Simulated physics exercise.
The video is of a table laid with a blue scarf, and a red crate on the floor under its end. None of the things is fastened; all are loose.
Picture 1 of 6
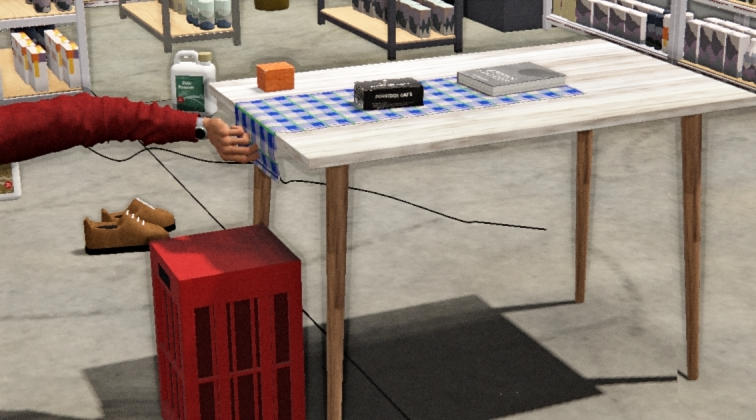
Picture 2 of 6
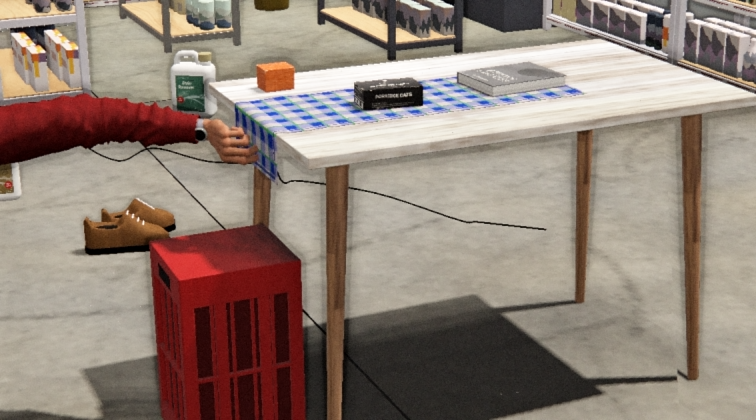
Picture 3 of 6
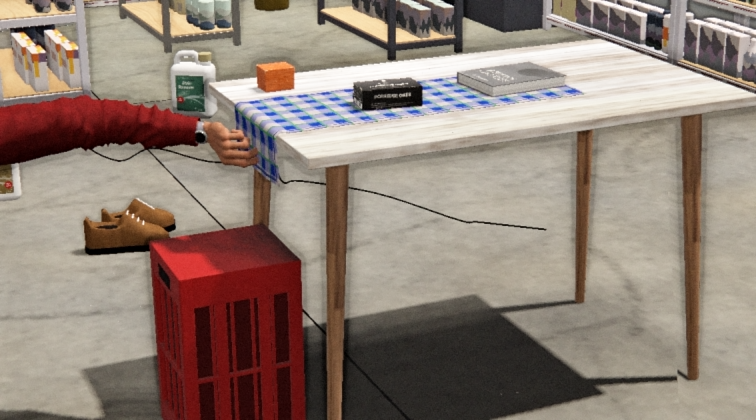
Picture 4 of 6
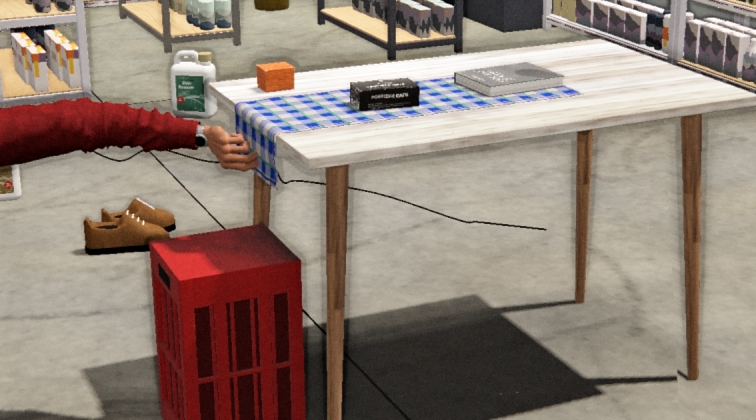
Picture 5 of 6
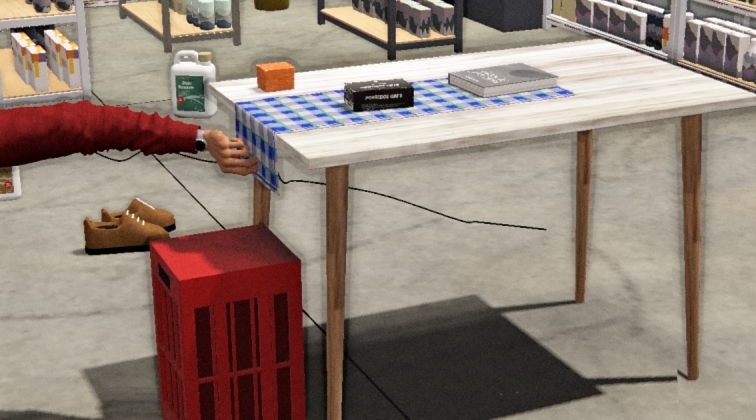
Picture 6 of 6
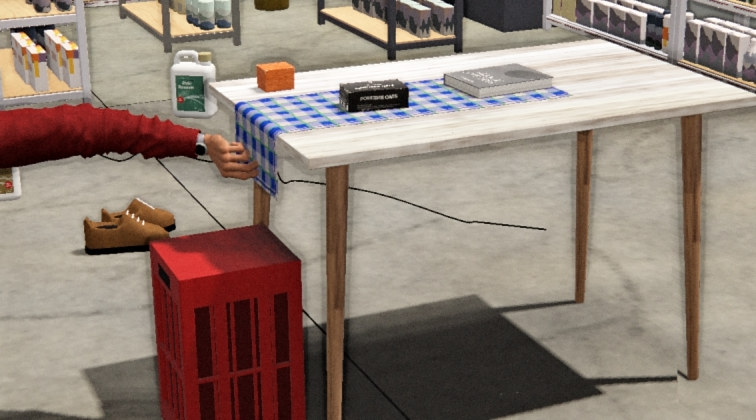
A hand slowly draws a blue checked cloth left, shifting the black packet and grey book.
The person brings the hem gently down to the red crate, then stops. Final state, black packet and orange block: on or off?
Black packet - on; orange block - on.
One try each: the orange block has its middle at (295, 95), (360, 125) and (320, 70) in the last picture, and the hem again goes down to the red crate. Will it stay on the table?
Position one sees it go off the side, position two sees it stay put, position three sees it stay put.
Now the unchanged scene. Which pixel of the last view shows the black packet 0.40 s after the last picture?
By then you'd find it at pixel (348, 99).
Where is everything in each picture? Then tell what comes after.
In the first picture, scarf end (278, 183); black packet (389, 83); orange block (275, 66); grey book (512, 73); top of the crate (211, 263).
In the second picture, scarf end (278, 185), far hem (587, 94); orange block (275, 66); orange block stands beside the cloth.
In the third picture, scarf end (280, 186); black packet (387, 83).
In the fourth picture, scarf end (278, 190), far hem (584, 95); orange block (275, 66).
In the fifth picture, scarf end (280, 195); black packet (379, 84).
In the sixth picture, scarf end (277, 201), far hem (573, 96); black packet (374, 85); orange block (275, 66); top of the crate (211, 263).
Then, 0.40 s on from there, hem going down; packet carried along near (348, 99); block in place.
Then, 0.88 s on from there, hem on the crate; packet carried along near (316, 103); block in place.
In the end, hem on the crate; packet carried along near (313, 103); block in place. The black packet remains up there and the orange block keeps clear of the edge.
